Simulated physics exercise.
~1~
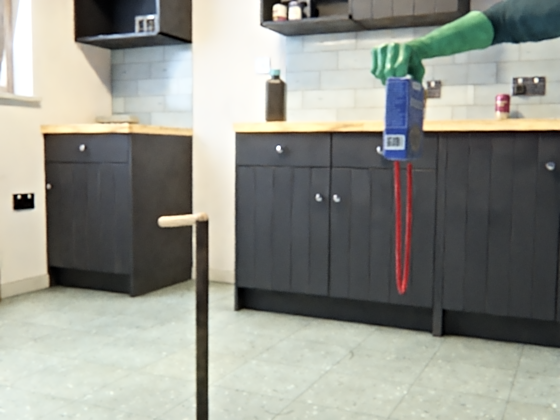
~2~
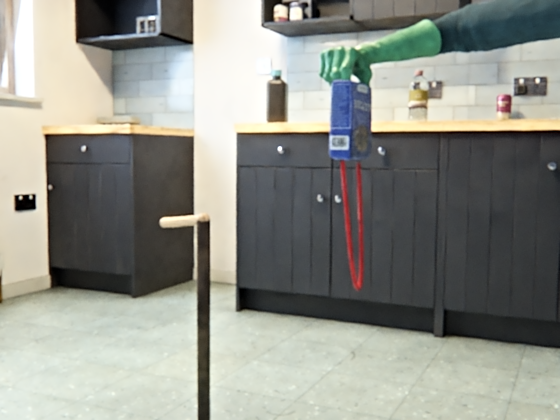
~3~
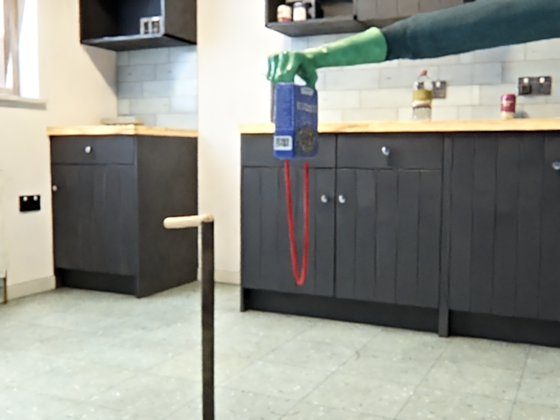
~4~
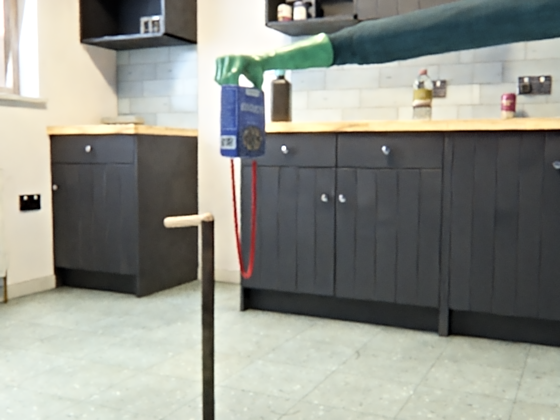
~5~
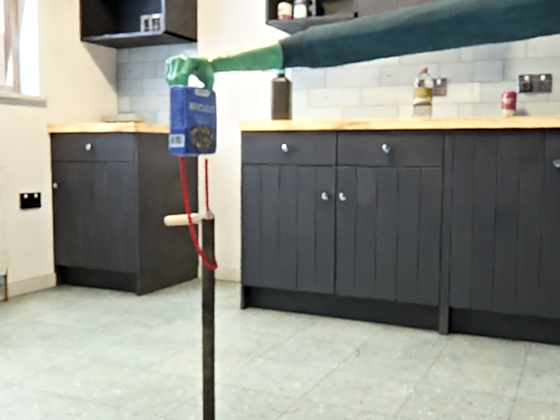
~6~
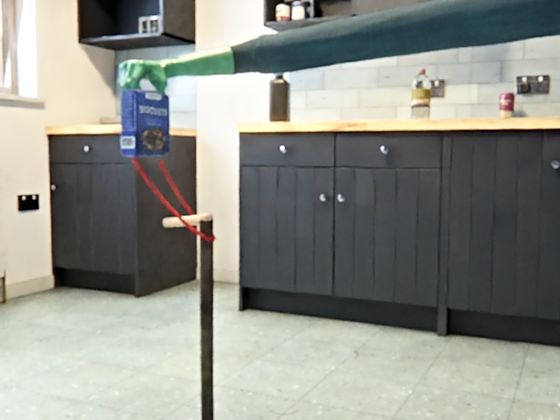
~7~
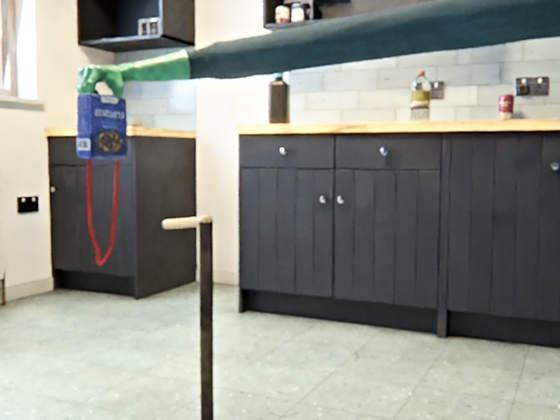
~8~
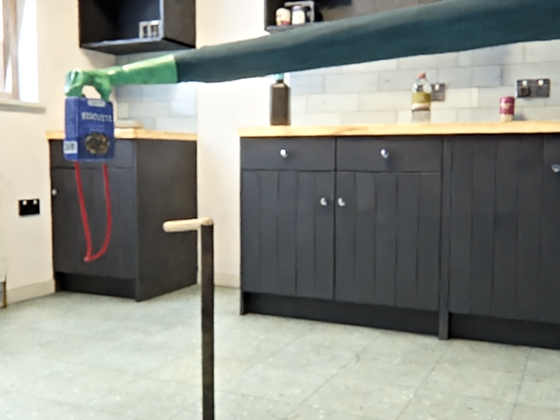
In a kitchen with dark cabinets, a green-gloved hand carries a blue pouch with a dangling red cord leftward toward a post with a hook. The cord meets the hook and slants briefly as the pouch passes, then swings free, and the pouch ends up clear on the left.
